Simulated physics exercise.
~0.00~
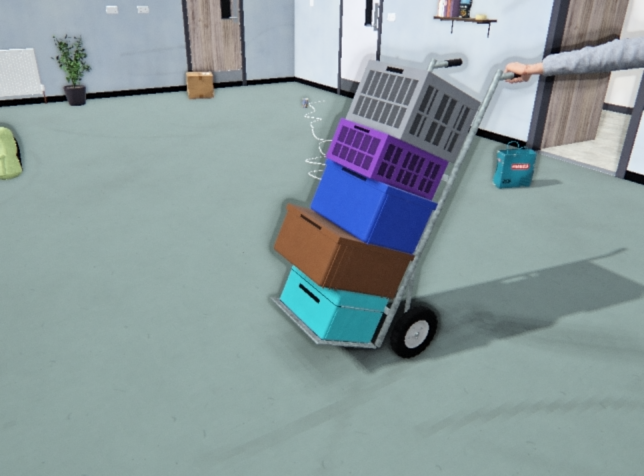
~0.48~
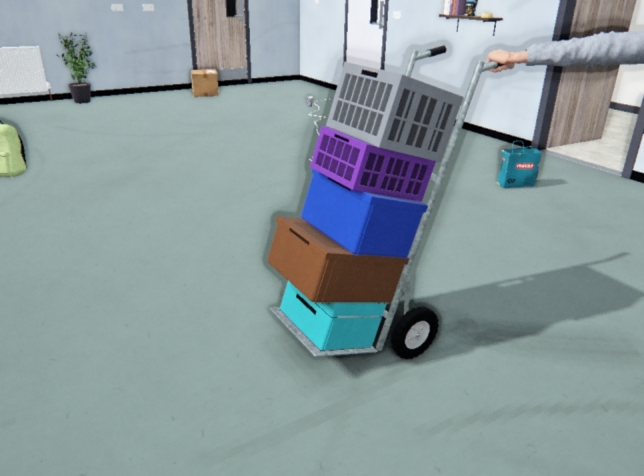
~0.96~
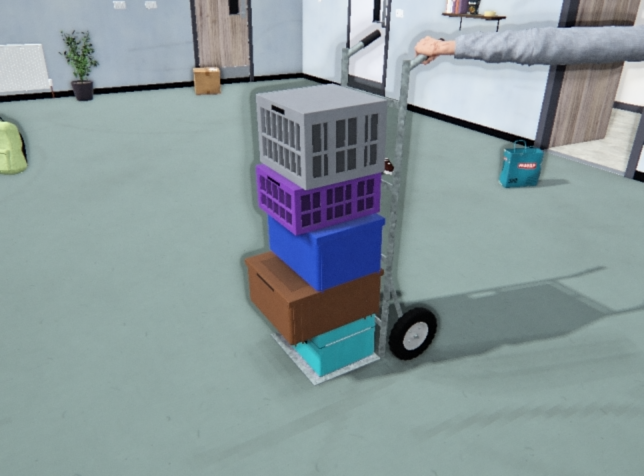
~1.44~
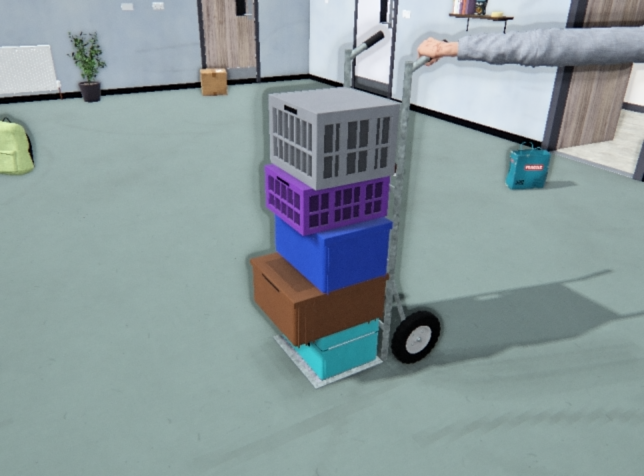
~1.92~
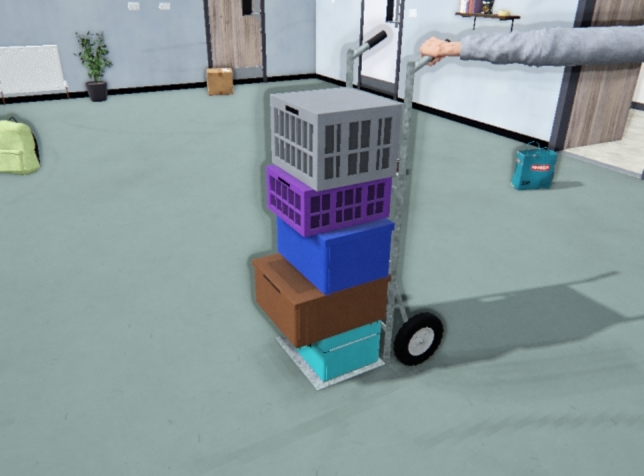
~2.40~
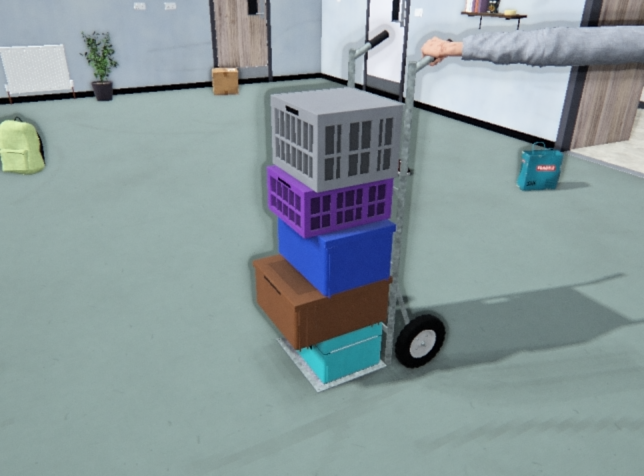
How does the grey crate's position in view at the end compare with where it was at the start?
The grey crate ends further left and slightly lower in view than it was at the start, still on top of the stack.
